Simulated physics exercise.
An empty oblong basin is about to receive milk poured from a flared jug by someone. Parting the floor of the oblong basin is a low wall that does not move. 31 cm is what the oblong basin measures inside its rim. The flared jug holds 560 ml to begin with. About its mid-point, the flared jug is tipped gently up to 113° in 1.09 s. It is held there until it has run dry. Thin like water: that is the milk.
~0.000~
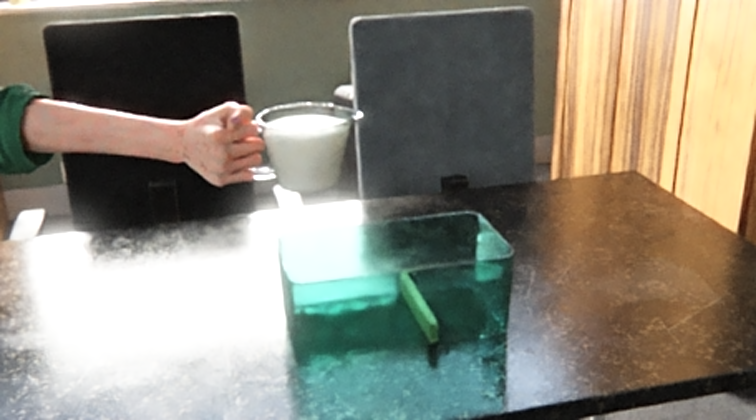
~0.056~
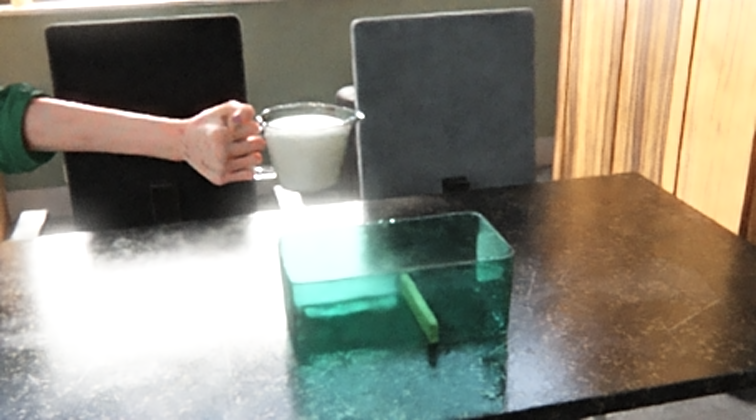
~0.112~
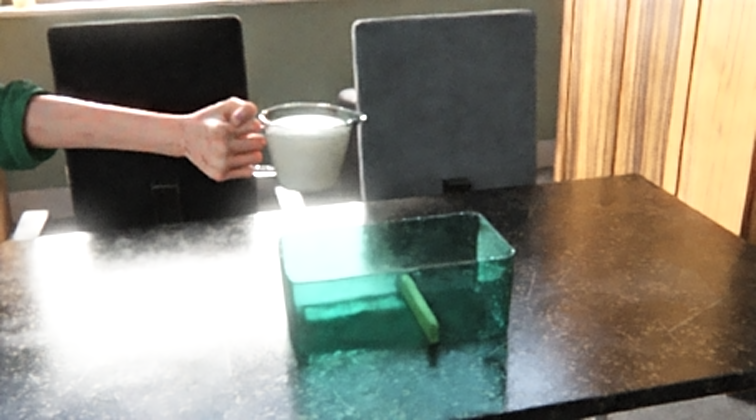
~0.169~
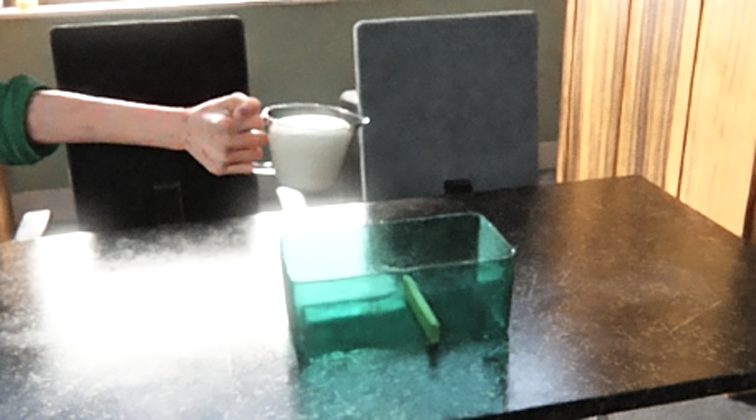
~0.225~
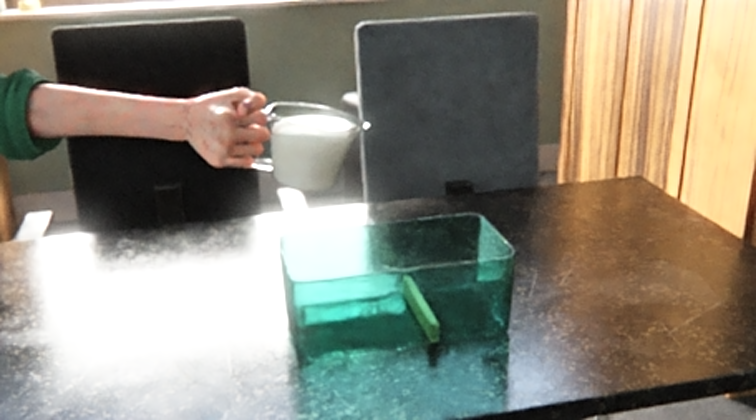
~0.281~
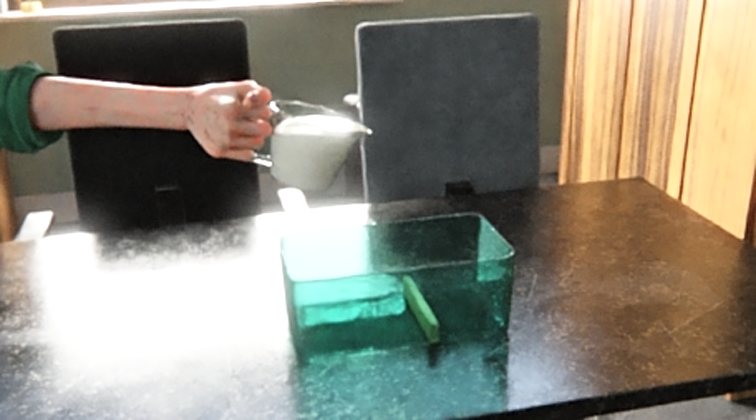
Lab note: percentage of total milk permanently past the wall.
Approx. 31 %.
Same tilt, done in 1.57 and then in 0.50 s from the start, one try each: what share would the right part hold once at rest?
Try 1: 40 %; try 2: 25 %.
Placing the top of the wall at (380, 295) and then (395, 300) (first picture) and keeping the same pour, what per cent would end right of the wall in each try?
In order, 85 and 70 per cent.
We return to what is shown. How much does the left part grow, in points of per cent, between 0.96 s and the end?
Around 4 per cent.
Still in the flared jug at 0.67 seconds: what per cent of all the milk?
Some 48 per cent.
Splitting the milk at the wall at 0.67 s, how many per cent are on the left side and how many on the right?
About 10 % left, 12 % right.
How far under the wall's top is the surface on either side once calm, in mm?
The left comes to roughly 16 mm and the right to roughly 20 mm.
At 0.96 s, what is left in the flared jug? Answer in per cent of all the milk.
Share remaining: Approx. 3 %.
Then, 0.67 s in, the tilt is 77° and 49 per cent is still to pour, 10 is left of the wall and 12 right of it.
Then, 0.96 s in, the tilt is 109° and 3 per cent is still to pour, 63 is left of the wall and 27 right of it.
Then, 1.26 s in, the tilt is 113° and 0 per cent is still to pour, 67 is left of the wall and 31 right of it.
Then, 1.59 s in, the tilt is 113° and 0 per cent is still to pour, 67 is left of the wall and 31 right of it.
Finally, 67 per cent lies left of the wall, 31 right of it and 2 outside.
